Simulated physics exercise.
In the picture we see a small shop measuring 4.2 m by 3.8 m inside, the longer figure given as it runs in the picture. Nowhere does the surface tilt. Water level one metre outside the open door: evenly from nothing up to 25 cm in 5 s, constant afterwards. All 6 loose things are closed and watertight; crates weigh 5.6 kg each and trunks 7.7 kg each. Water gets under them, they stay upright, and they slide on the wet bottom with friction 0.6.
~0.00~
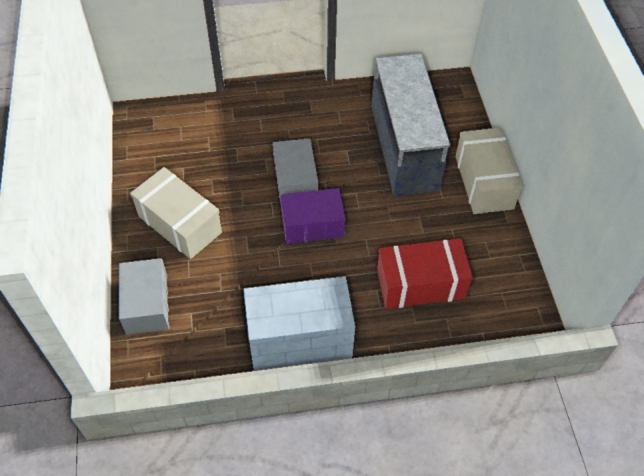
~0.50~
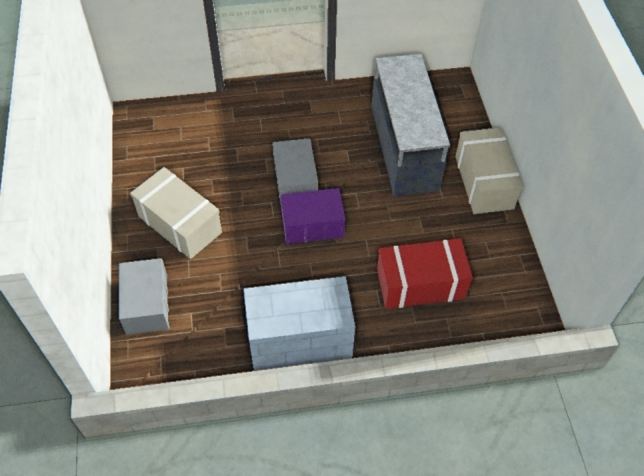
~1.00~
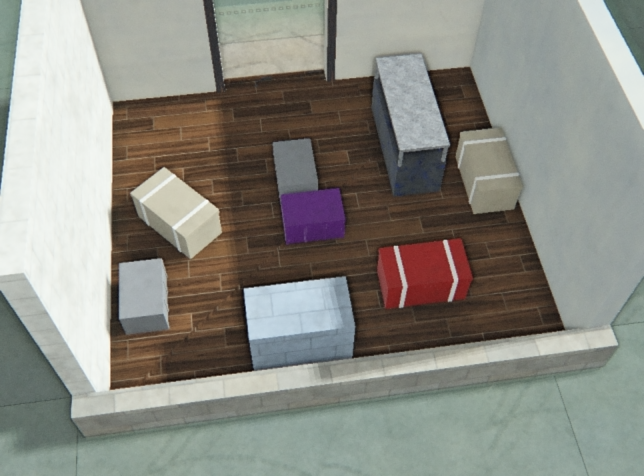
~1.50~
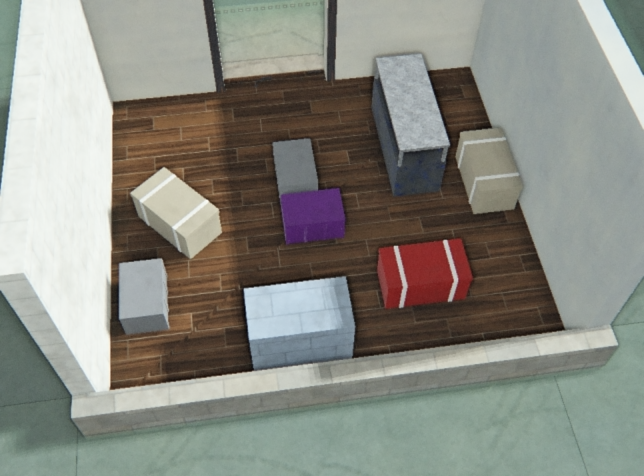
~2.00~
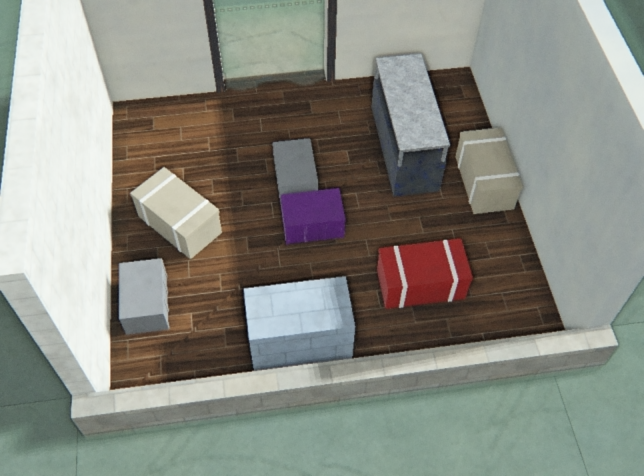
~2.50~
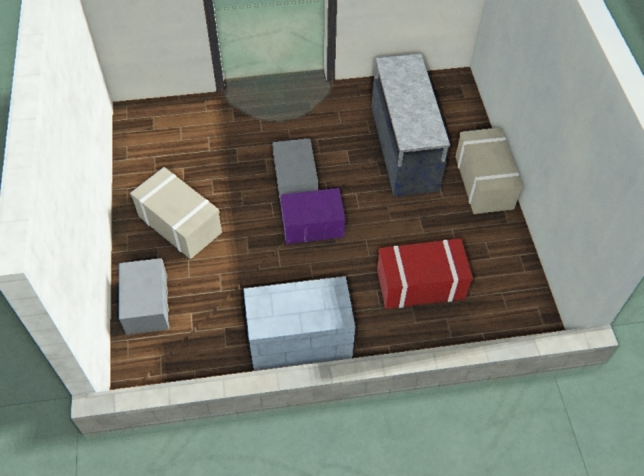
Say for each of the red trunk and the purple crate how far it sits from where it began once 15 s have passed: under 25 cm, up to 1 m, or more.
After 15 s, the red trunk sits more than 1 m away; the purple crate sits more than 1 m away.
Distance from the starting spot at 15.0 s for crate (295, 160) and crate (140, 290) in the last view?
Net displacement, in order: 250 cm; 200 cm.
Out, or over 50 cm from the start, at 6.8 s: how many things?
The answer is 4.
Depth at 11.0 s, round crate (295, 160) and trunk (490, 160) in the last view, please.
About 14 and 10 cm.
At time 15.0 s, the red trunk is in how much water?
Roughly 14 cm deep.
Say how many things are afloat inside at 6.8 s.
It comes to 5 of them.
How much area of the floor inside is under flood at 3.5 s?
Roughly 2.5 m2.
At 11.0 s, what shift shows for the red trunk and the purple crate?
Shifts: Around 60 and 100 cm.
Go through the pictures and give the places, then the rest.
The red trunk at (425, 263), on the bottom; the purple crate at (313, 207) rests on the ground; 0.0 m2 under water; 0 of 6 have shifted, in the first frame.
The red trunk at (425, 263) rests on the ground; the purple crate at (313, 207), on the bottom; water covers 0.0 m2; 0 of 6 have shifted, in the second frame.
The red trunk at (425, 263), on the bottom; the purple crate at (313, 207) rests on the ground; 0.0 m2 under water; 0 of 6 have shifted, in the third frame.
The red trunk at (425, 263), on the bottom; the purple crate at (313, 207), on the bottom; 0.0 m2 under water; 0 of 6 have shifted, in the fourth frame.
The red trunk at (425, 263) rests on the ground; the purple crate at (313, 207) rests on the ground; water covers 0.0 m2; 0 of 6 have shifted, in the fifth frame.
The red trunk at (425, 263), on the bottom; the purple crate at (313, 207), on the bottom; water covers 0.5 m2; 0 of 6 have shifted, in the sixth frame.
After 3.5 s the red trunk is near (425, 263), 0.0 m from its start, aground; the purple crate is near (313, 207), 0.0 m from its start, aground; 0 afloat.
After 6.8 s the red trunk is near (479, 318), 0.7 m from its start, afloat; the purple crate is near (321, 276), 0.9 m from its start, afloat; 5 afloat.
After 11.0 s the red trunk is near (442, 215), 0.6 m from its start, afloat; the purple crate is near (375, 278), 1.1 m from its start, afloat; 6 afloat.
After 15.0 s the red trunk is near (472, 149), 1.4 m from its start, afloat; the purple crate is near (502, 261), 1.9 m from its start, afloat; 6 afloat.
